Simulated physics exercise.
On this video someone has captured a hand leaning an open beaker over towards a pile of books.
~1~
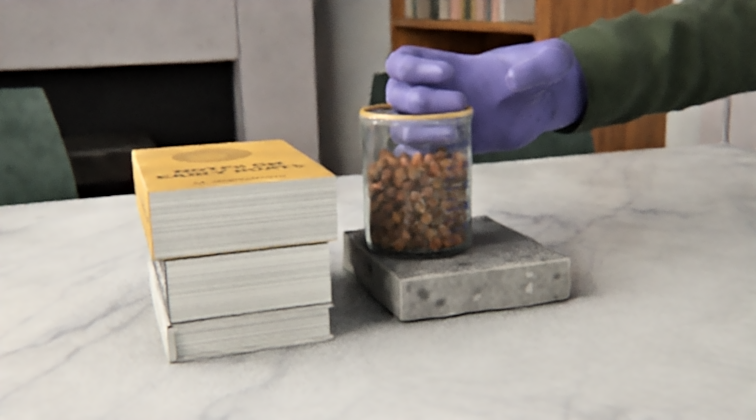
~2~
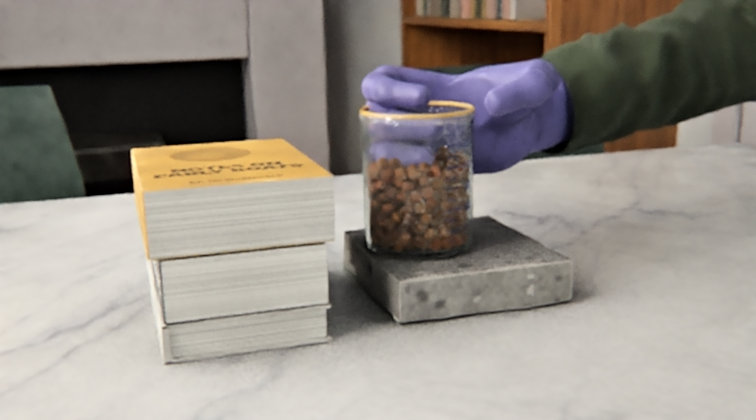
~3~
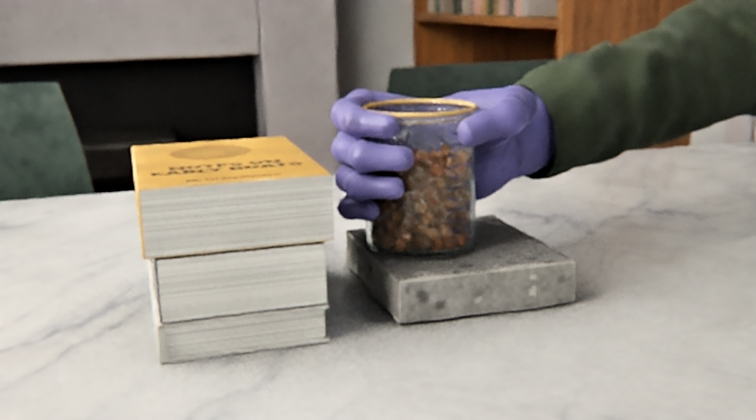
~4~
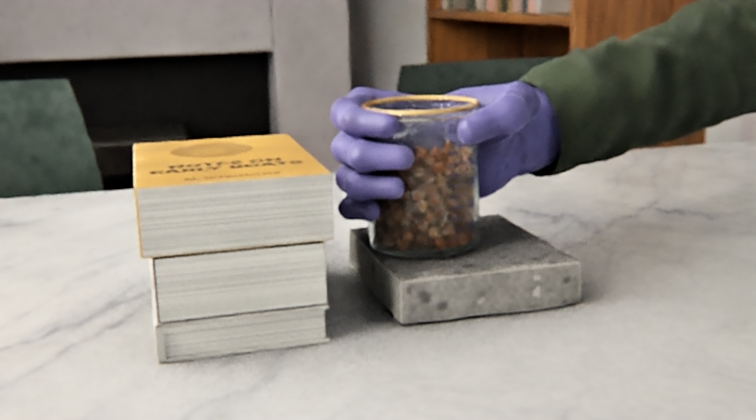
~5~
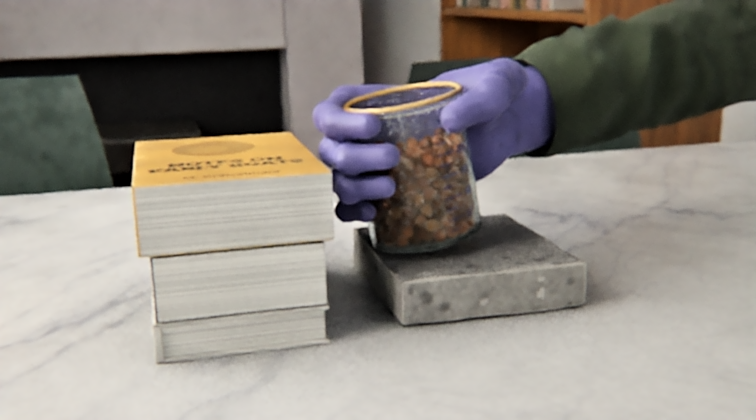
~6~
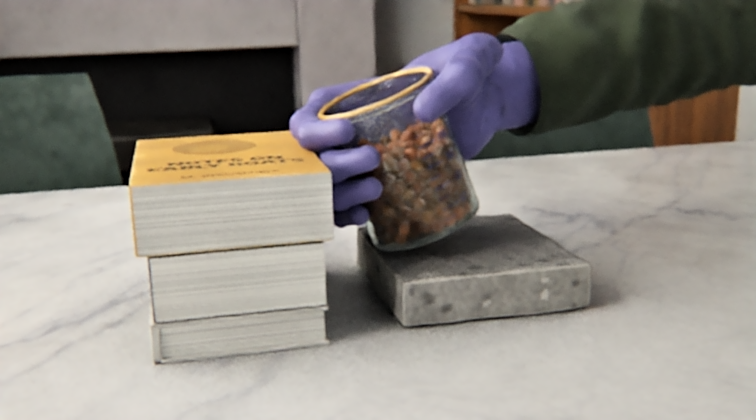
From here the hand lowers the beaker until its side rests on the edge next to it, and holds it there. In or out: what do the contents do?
The load stays put.
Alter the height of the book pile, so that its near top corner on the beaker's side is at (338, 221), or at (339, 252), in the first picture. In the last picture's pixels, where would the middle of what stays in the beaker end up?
(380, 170), then (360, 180).
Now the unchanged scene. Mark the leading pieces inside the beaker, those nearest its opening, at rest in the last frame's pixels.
They come to rest at roughly (365, 150).
Then, 0.18 s past the last view, the beaker leans 28°; everything is still inside.
Then, 0.34 s past the last view, the beaker rests on the book pile at 29°; everything is still inside.
Finally, the beaker rests on the book pile at 29°; everything is still inside.
